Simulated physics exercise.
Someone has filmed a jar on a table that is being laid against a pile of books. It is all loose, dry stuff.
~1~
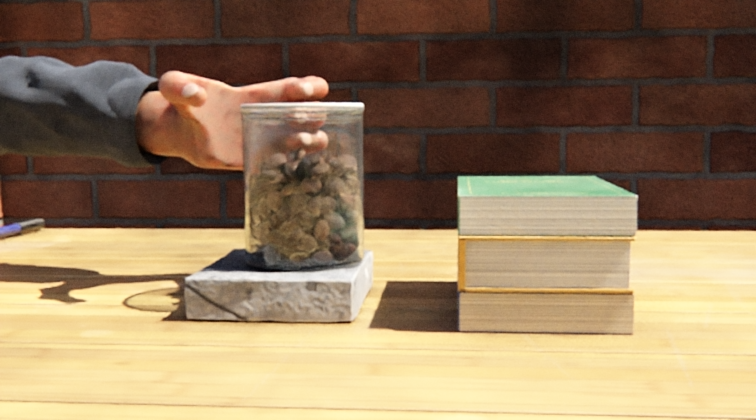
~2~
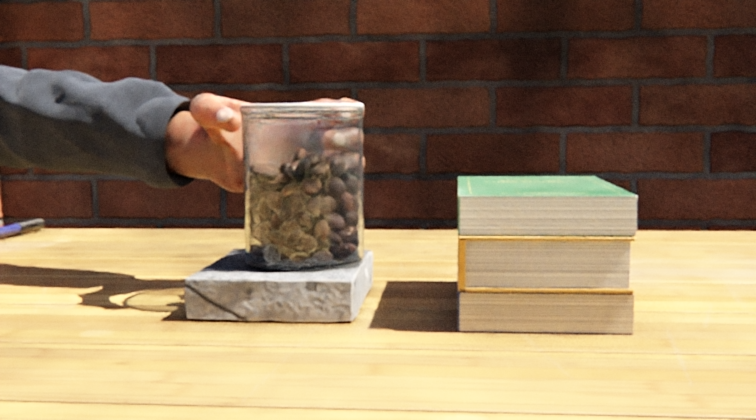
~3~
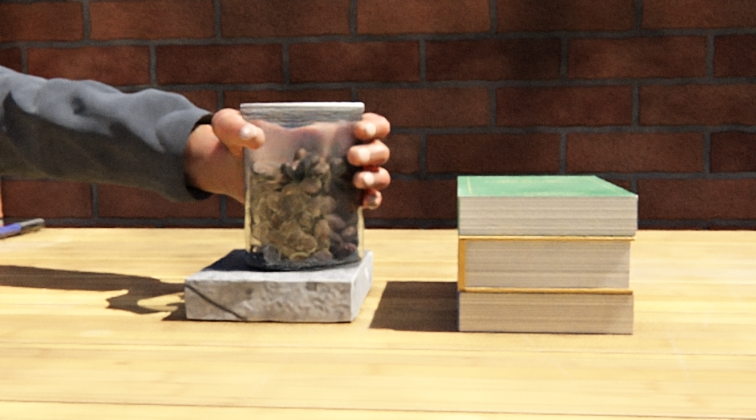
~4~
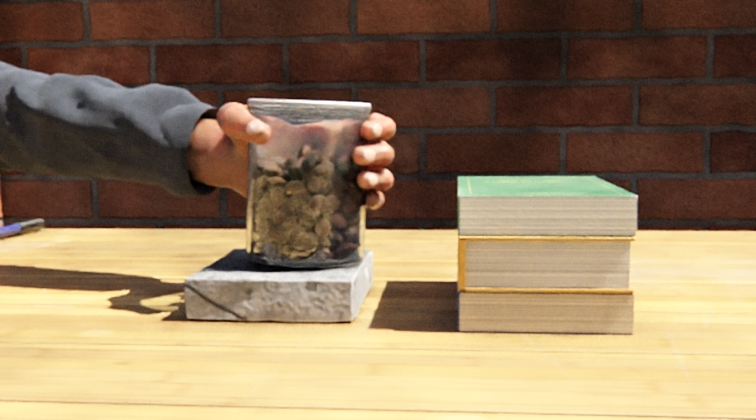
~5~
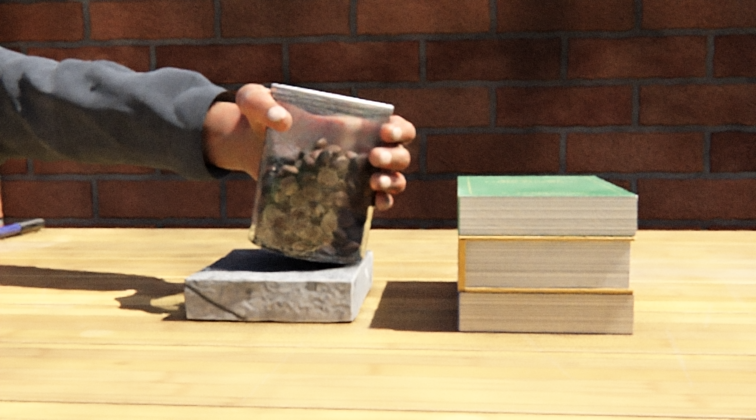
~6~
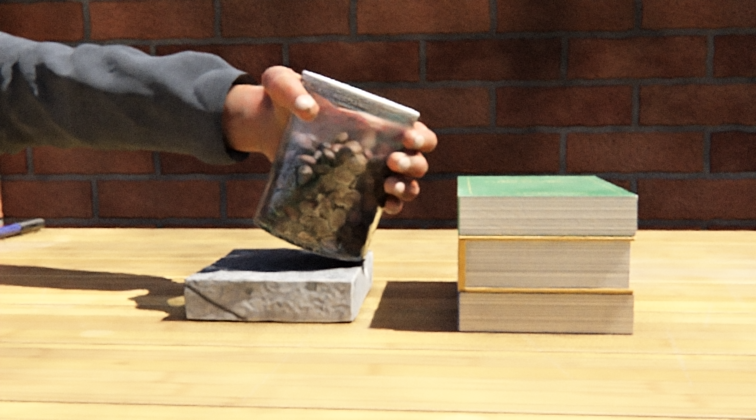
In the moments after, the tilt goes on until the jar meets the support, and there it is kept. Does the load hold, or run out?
The load all remains inside.
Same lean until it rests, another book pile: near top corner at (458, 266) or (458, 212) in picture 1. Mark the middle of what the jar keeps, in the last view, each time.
At about (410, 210), and at (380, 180).
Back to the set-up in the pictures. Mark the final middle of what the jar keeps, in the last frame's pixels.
Around (367, 183).
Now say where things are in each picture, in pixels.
The first frame shows jar at (304, 182), two thirds full of flat chocolate drops; book pile at (535, 202), reaching half way up the jar.
The second frame shows jar at (304, 182), upright; rim at (360, 106); top of the contents at (303, 167).
The third frame shows jar at (304, 182), upright; rim at (360, 106); book pile at (535, 202).
The fourth frame shows jar at (307, 180), leaning 3°; rim at (368, 106); top of the contents at (307, 164).
The fifth frame shows jar at (320, 172), leaning 11°; rim at (390, 108); book pile at (535, 202).
The sixth frame shows jar at (335, 166), leaning 21°; rim at (416, 114); book pile at (535, 202), reaching half way up the jar.
Then, 0.29 s after the last picture, the jar leans 41°; everything is still inside.
Then, 0.54 s after the last picture, the jar rests on the book pile at 50°; everything is still inside.
At rest, the jar rests on the book pile at 50°; everything is still inside.
